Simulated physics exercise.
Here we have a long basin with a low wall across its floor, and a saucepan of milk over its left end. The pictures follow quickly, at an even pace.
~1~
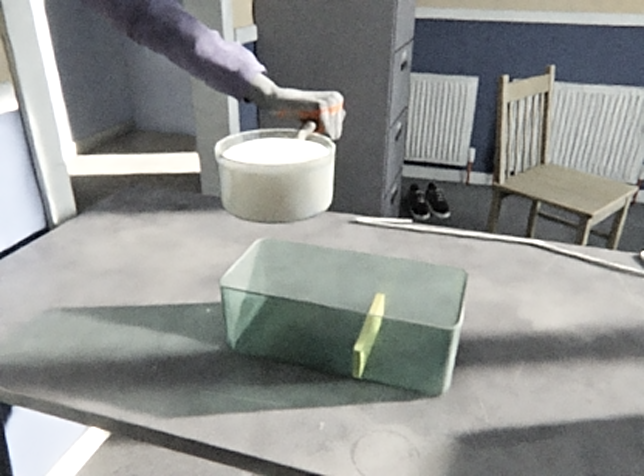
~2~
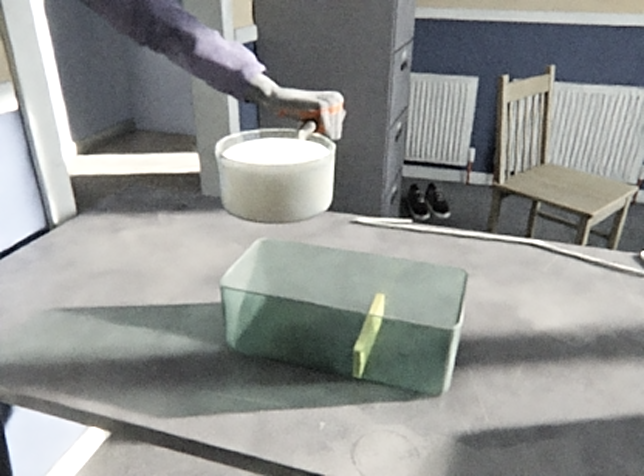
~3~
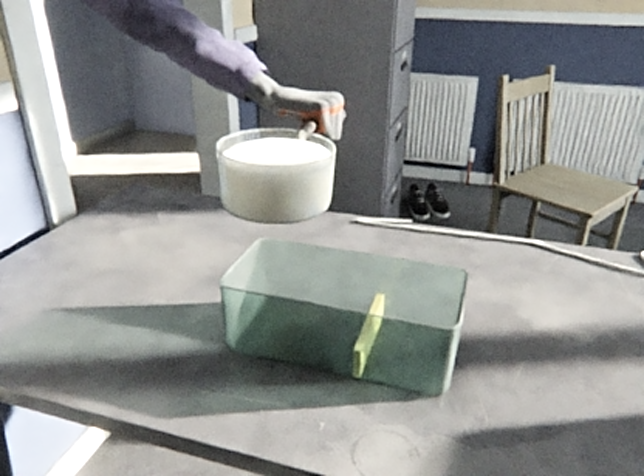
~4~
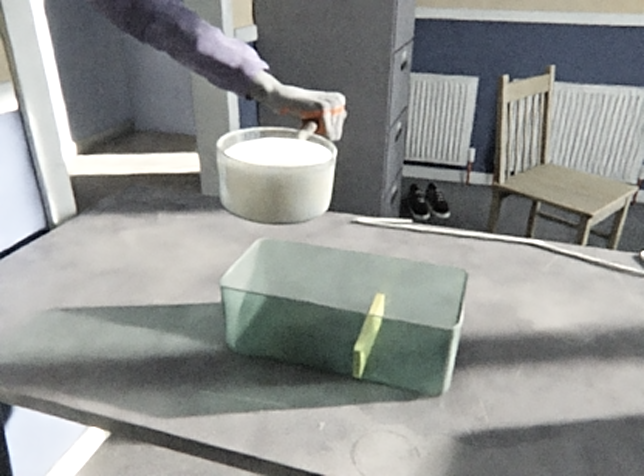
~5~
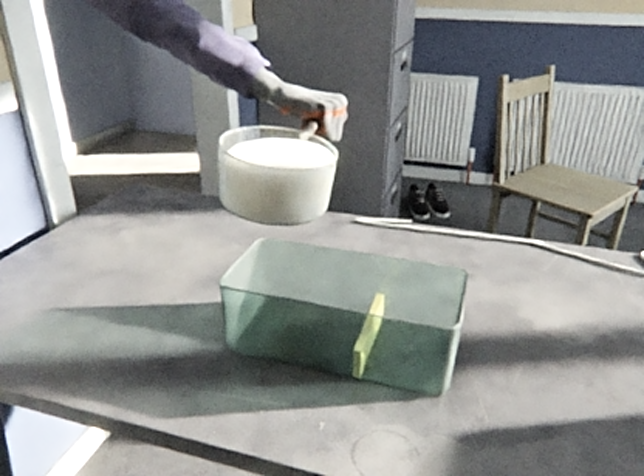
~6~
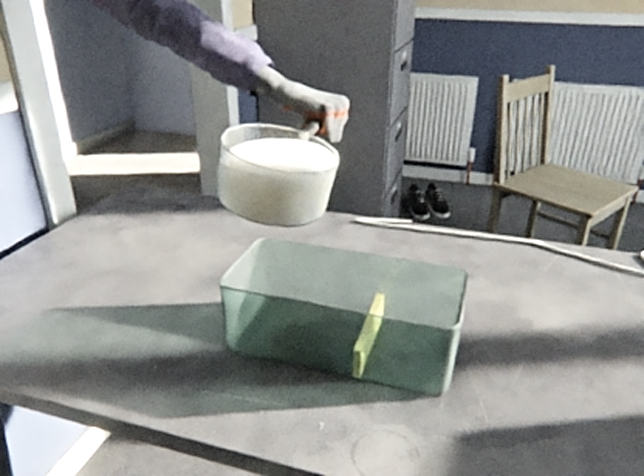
The video shows a hand holding a clear saucepan of milk above the left end of a long, translucent green basin with a low yellow wall across its floor, then gradually tilting the pan slightly to the right.
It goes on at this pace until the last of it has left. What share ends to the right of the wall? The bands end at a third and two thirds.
It comes to from a third to two thirds.
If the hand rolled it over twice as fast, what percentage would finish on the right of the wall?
About 30 per cent.
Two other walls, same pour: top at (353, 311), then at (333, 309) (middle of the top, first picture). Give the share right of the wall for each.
About 70 and 85 per cent.
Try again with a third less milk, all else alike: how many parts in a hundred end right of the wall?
It comes to 30 per cent or so.
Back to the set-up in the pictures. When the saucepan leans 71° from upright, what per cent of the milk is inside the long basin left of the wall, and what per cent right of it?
Left about 5, right about 10.
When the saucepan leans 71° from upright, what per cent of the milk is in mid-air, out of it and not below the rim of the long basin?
Roughly 35 in a hundred.
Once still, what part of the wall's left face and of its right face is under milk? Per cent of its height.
Some 40 per cent left and 70 right.
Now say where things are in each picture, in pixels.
In the first frame, it leans 0°; its right rim is at (331, 153); the milk meets the walls at (226, 148) and (330, 160); the long basin's rim runs from (240, 260) to (464, 298); the wall's top is at (370, 321).
In the second frame, it leans 1°; its right rim is at (331, 154); the milk meets the walls at (227, 148) and (330, 160).
In the third frame, it leans 2°; its right rim is at (332, 155); the milk meets the walls at (228, 148) and (331, 161).
In the fourth frame, it leans 4°; its right rim is at (333, 158); the milk meets the walls at (228, 148) and (332, 162).
In the fifth frame, it leans 8°; its right rim is at (334, 161); the milk meets the walls at (229, 148) and (333, 162).
In the sixth frame, it leans 12°; its right rim is at (335, 166); the milk meets the walls at (229, 148) and (334, 163).
A moment on, the saucepan is tipped part way and 53 per cent is still to pour, 3 is left of the wall and 11 right of it.
Next, the saucepan is tipped right over and 8 per cent is still to pour, 30 is left of the wall and 53 right of it.
Then the saucepan is tipped right over and 0 per cent is still to pour, 48 is left of the wall and 50 right of it.
Later the saucepan is tipped right over and 0 per cent is still to pour, 50 is left of the wall and 49 right of it.
At rest 50 per cent lies left of the wall, 49 right of it and 1 outside.
